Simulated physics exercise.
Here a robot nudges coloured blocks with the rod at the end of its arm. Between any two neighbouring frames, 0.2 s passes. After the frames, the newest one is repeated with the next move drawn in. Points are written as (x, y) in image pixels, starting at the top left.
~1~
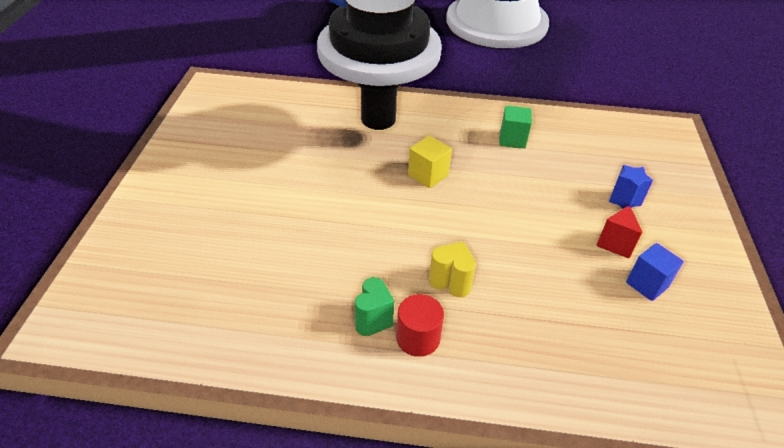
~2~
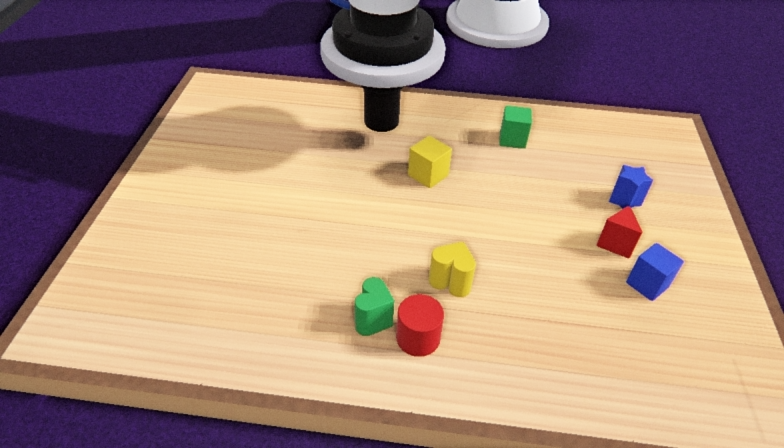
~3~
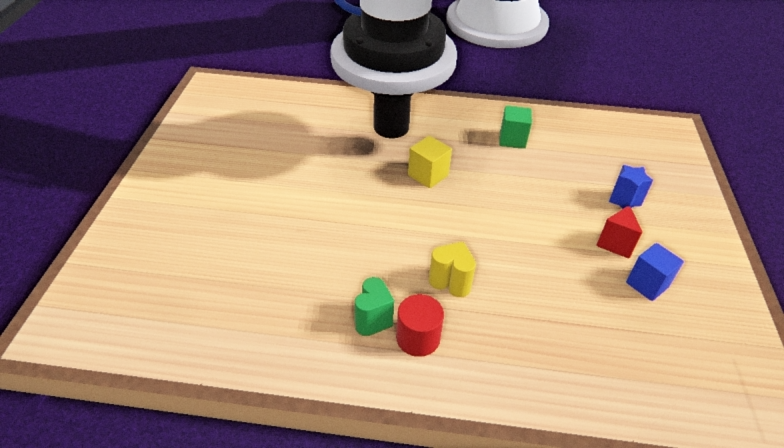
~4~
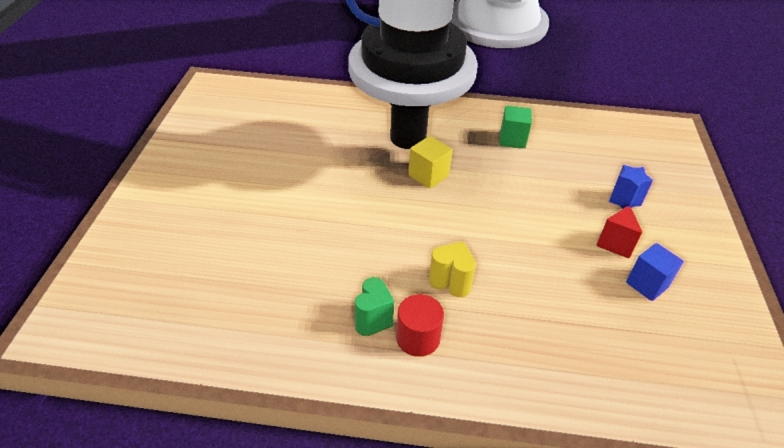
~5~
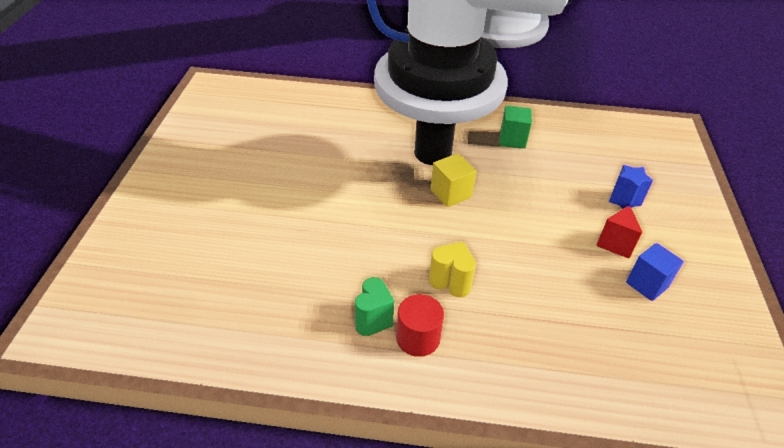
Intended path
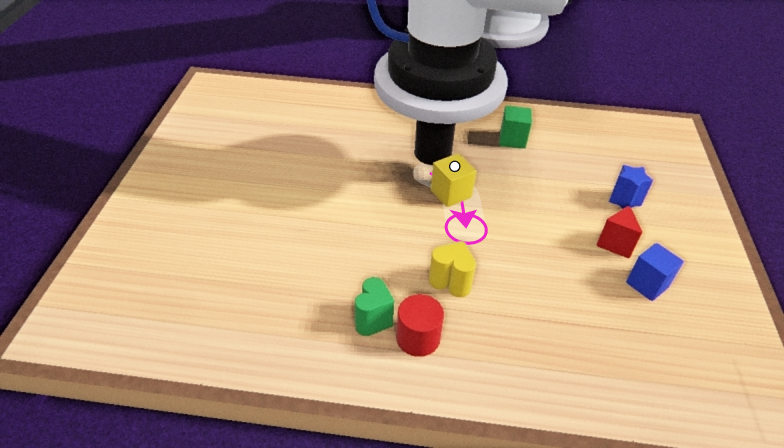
At first, a robot arm's black rod stands on a wooden board behind a yellow cube, with other red, green, blue and yellow blocks scattered around, and barely moves. It then slides toward the viewer and right, reaches the cube and nudges it a short way the same direction, while the other blocks stay still.
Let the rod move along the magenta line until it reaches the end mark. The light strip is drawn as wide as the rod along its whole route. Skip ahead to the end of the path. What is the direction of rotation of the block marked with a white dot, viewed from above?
The answer is counter-clockwise.
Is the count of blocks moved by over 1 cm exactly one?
In short: Yes.
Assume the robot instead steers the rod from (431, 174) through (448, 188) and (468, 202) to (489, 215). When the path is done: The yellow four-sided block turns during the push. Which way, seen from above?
With the clock.
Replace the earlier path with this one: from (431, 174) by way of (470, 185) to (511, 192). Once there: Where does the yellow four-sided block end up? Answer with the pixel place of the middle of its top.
I'd say the yellow four-sided block ends with its top centre at (484, 184).
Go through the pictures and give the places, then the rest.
Rod's lower end (378, 120); yellow four-sided block (431, 148); yellow heart-shaped block (455, 255), in the first picture.
Rod (382, 122); blocks still, in the second picture.
Rod (391, 128); blocks still, in the third picture.
Rod (408, 139); blocks still, in the fourth picture.
Rod (433, 154); yellow four-sided block (455, 166); yellow heart-shaped block (455, 255), in the fifth picture.
Drawn move, from (431, 174) via (455, 186) and (463, 206), ending at (466, 228); the dot is on the yellow four-sided block.
The first path, step by step. Halfway along, rod (464, 177); yellow four-sided block (487, 191).
At the end, rod (470, 209); yellow four-sided block (506, 218), turned 35° anticlockwise; yellow heart-shaped block still.
